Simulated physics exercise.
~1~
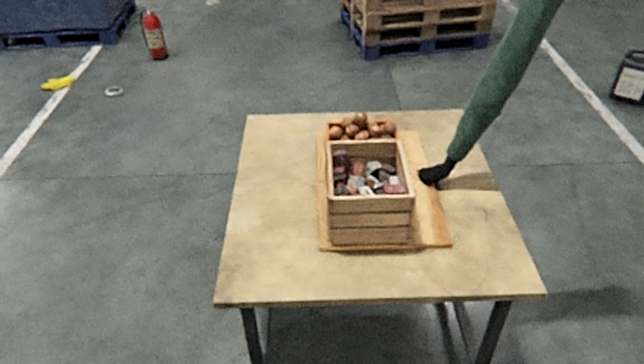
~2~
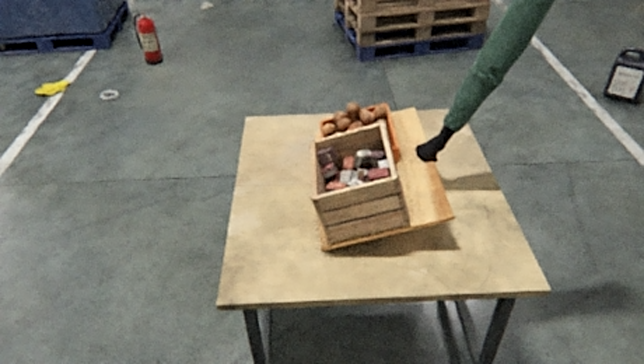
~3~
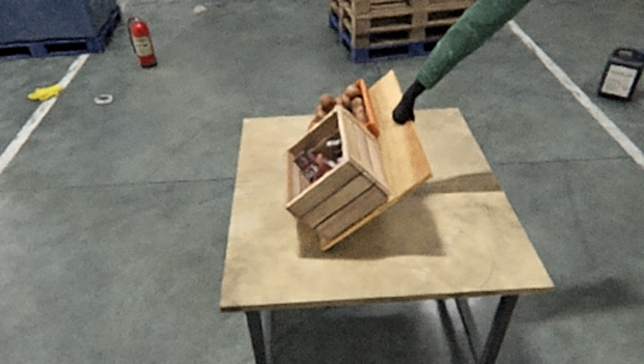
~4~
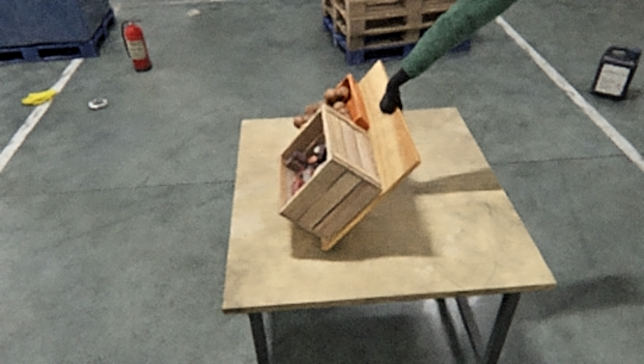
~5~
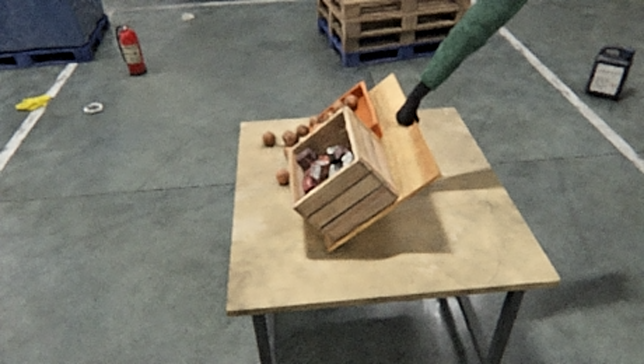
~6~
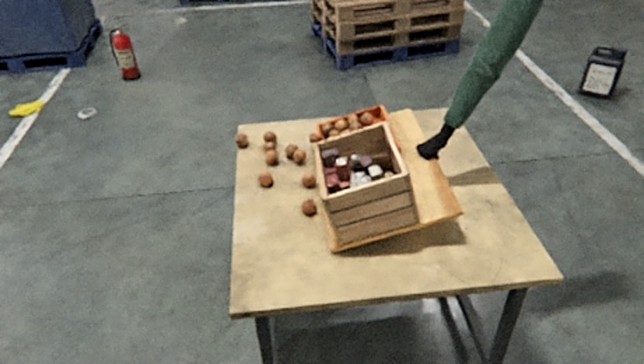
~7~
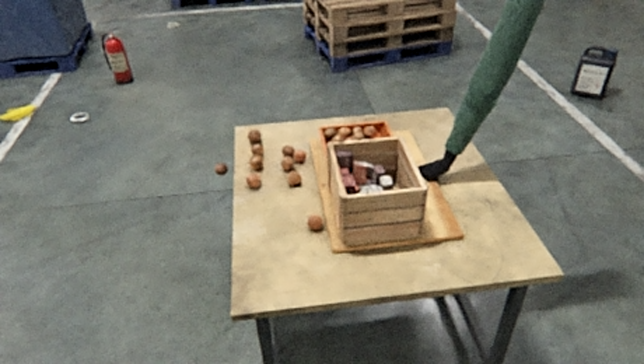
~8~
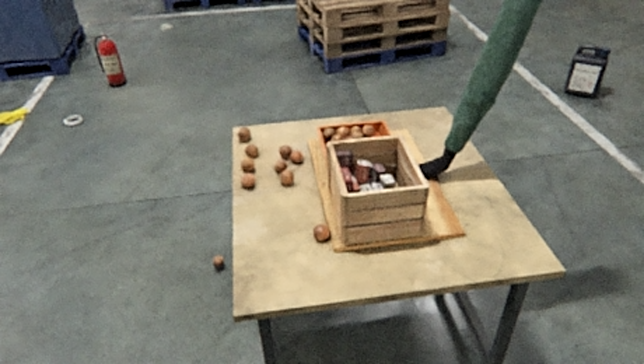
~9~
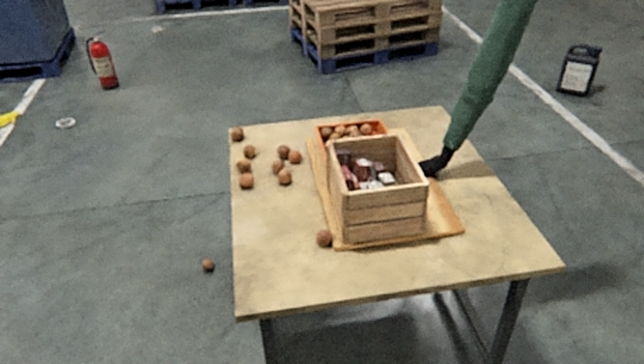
A green-sleeved arm with a black glove reaches from the upper right to a board on a pale wooden table, seen from above in a warehouse with pallets and a red extinguisher behind. The board carries a slatted wooden tub of small cartons and, behind it, an orange tub of brown onions. The hand tips the board steeply to the left, and onions spill from the orange tub onto the table. It then lowers the board flat as they roll left, one dropping to the floor. The cartons stay inside, while some onions remain in their tub.
